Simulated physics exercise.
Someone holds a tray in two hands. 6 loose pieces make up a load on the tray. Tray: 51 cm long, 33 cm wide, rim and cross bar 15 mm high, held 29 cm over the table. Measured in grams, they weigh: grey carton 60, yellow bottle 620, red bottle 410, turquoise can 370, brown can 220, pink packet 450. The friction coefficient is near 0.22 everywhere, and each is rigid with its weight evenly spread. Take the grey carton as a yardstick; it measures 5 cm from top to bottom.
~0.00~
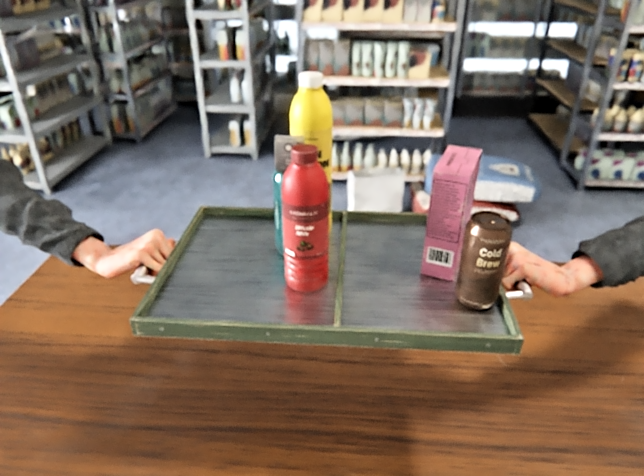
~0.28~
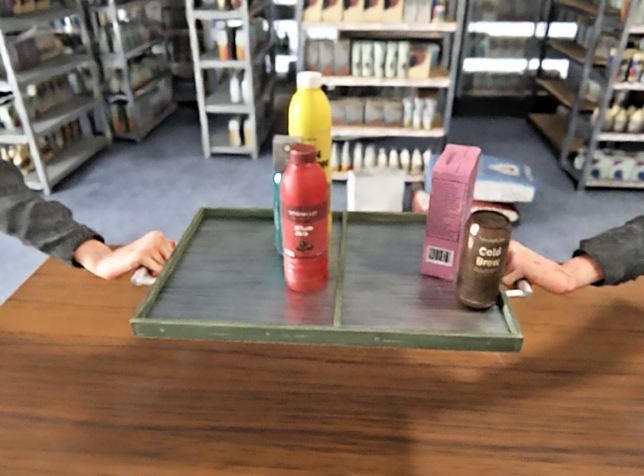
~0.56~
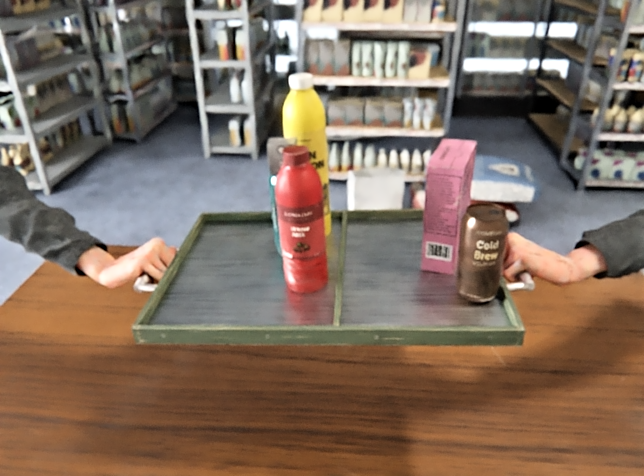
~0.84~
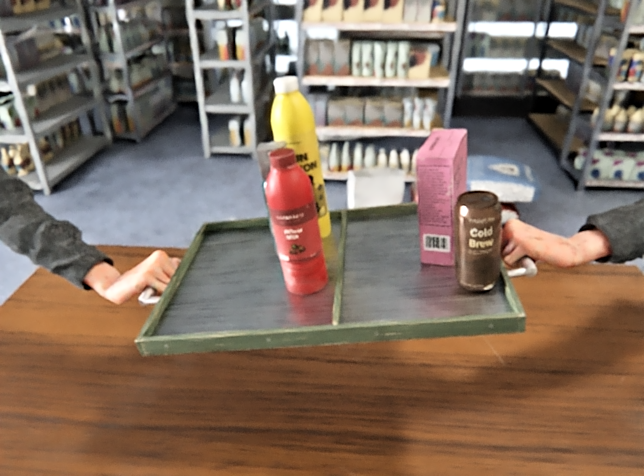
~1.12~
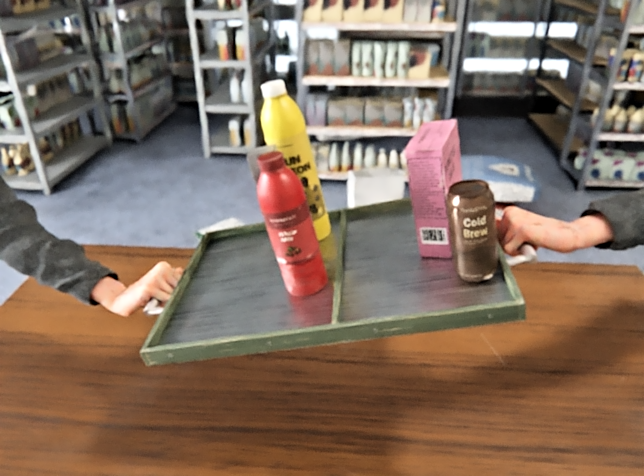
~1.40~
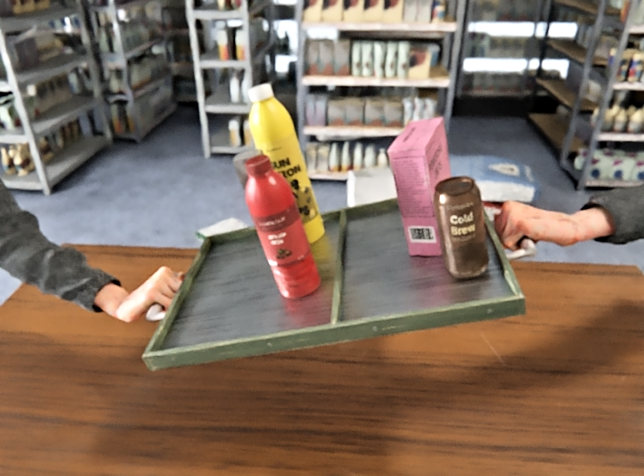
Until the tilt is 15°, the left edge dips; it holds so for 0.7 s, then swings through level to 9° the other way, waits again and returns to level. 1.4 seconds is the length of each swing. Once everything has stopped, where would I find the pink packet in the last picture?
I would say around (237, 228) in that picture.
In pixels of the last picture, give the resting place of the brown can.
Roughly pixel (202, 272).
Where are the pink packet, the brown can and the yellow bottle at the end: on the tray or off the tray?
Once it all settles, the pink packet stays on its surface, the brown can stays on its surface and the yellow bottle leaves its surface.
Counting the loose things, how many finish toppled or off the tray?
I make it 6.
Around 2.00 s, tray at 15°, left edge down; pink packet tipped 11° against what carries it near (348, 197); grey carton tipped 20° against what carries it; red bottle shifted 15 cm.
Around 2.40 s, tray at 14°, left edge down; grey carton, yellow bottle, red bottle and turquoise can now off the tray; pink packet on its side near (258, 245); brown can on its side.
Around 3.00 s, tray level; pink packet on its side near (237, 228); brown can on its side.
Finally (6.2 s), off the tray, grey carton, yellow bottle, red bottle and turquoise can; on their side or leaning hard on the tray, brown can and pink packet. In the last view, pink packet near (237, 228).
